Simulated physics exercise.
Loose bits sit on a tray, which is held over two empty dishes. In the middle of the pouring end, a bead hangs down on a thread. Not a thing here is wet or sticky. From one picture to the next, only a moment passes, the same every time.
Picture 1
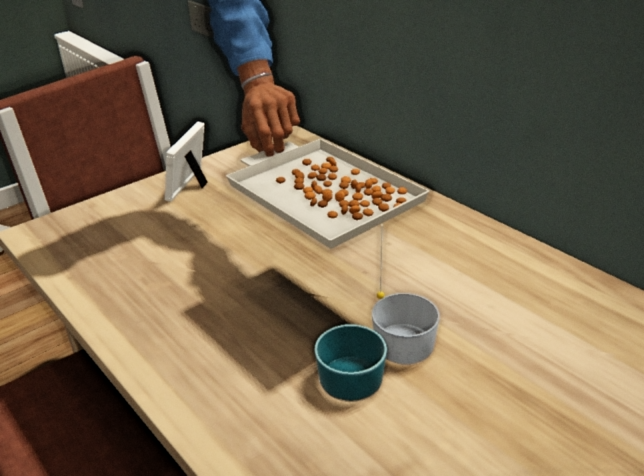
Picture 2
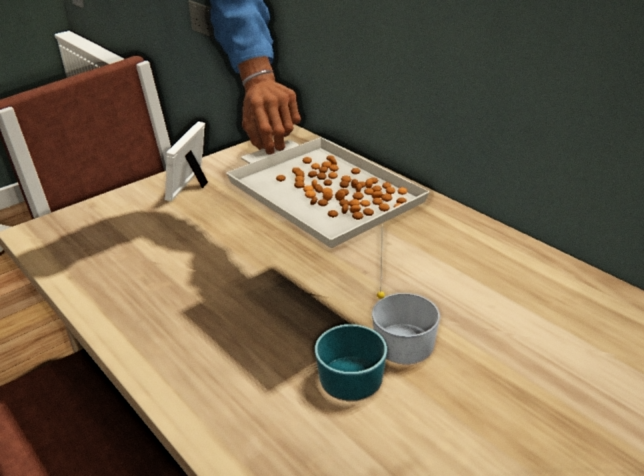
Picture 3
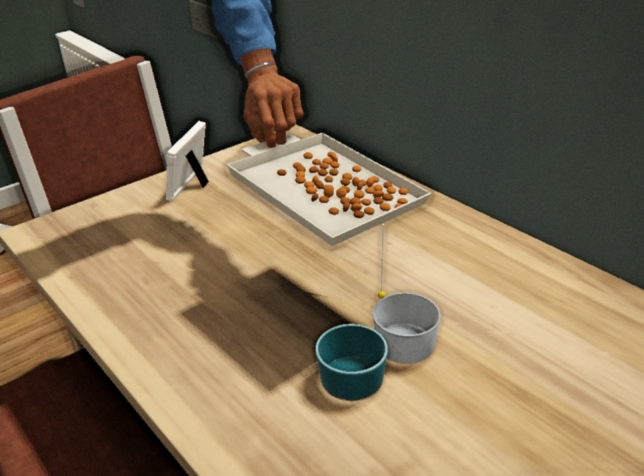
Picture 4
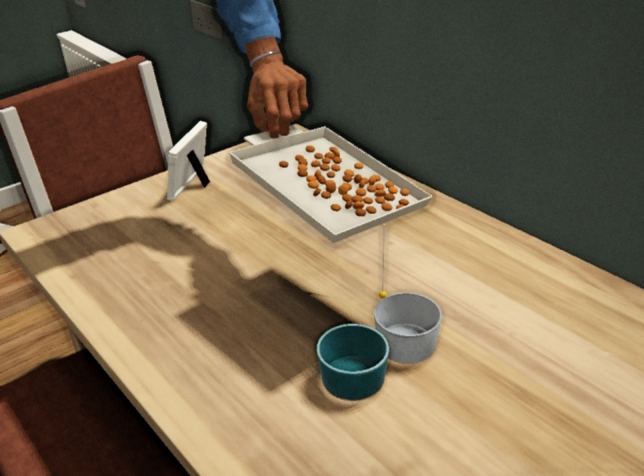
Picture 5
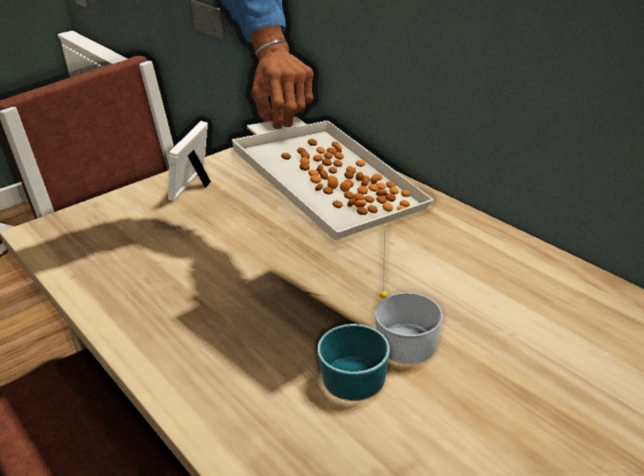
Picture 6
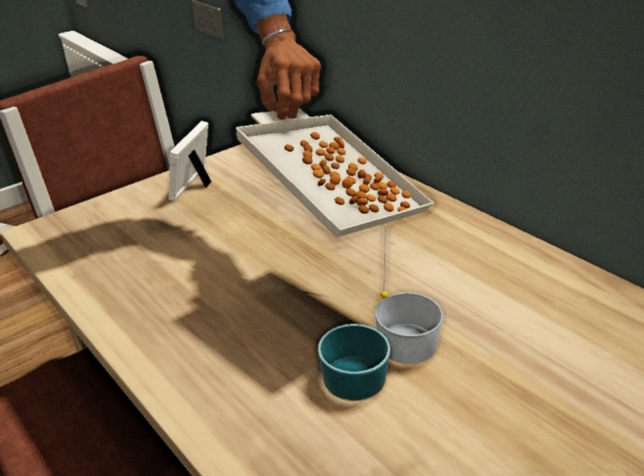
A hand slowly tilts a tray of small brown pieces above a teal dish and a grey dish.
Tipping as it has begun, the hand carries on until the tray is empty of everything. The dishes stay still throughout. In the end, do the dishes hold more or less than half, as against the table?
The catch is worse than half, if you ask me.
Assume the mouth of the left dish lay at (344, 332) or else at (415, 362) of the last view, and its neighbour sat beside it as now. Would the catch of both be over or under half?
Short of half, then Short of half.
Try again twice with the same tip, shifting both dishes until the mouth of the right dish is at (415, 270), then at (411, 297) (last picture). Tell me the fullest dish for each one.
Placement one: The right-positioned dish. Placement two: The right-positioned dish.
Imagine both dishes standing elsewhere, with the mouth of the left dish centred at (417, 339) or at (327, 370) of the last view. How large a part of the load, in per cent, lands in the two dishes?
Roughly 0% the first time and 0% the second time.
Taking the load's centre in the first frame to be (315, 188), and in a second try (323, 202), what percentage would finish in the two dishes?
The first start gives 0 percent and the second 10 percent.
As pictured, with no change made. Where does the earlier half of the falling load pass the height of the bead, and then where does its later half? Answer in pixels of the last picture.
Roughly at (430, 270) first, and then at (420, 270).
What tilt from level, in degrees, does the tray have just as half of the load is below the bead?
I'd say it is tilted about 105°.
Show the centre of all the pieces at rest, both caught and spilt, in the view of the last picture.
I'd place the middle at about (439, 315).
Soon after the last picture, tray tipped steeply; all on the tray.
A little later, tray tipped past a quarter turn; a small part on the tray; a small part in the right dish; about two thirds outside both; about a quarter in the air.
Later still, tray tipped past a quarter turn; a small part in the right dish; most outside both.
At rest, tray tipped past a quarter turn; none in the left dish; a small part in the right dish; most outside both.
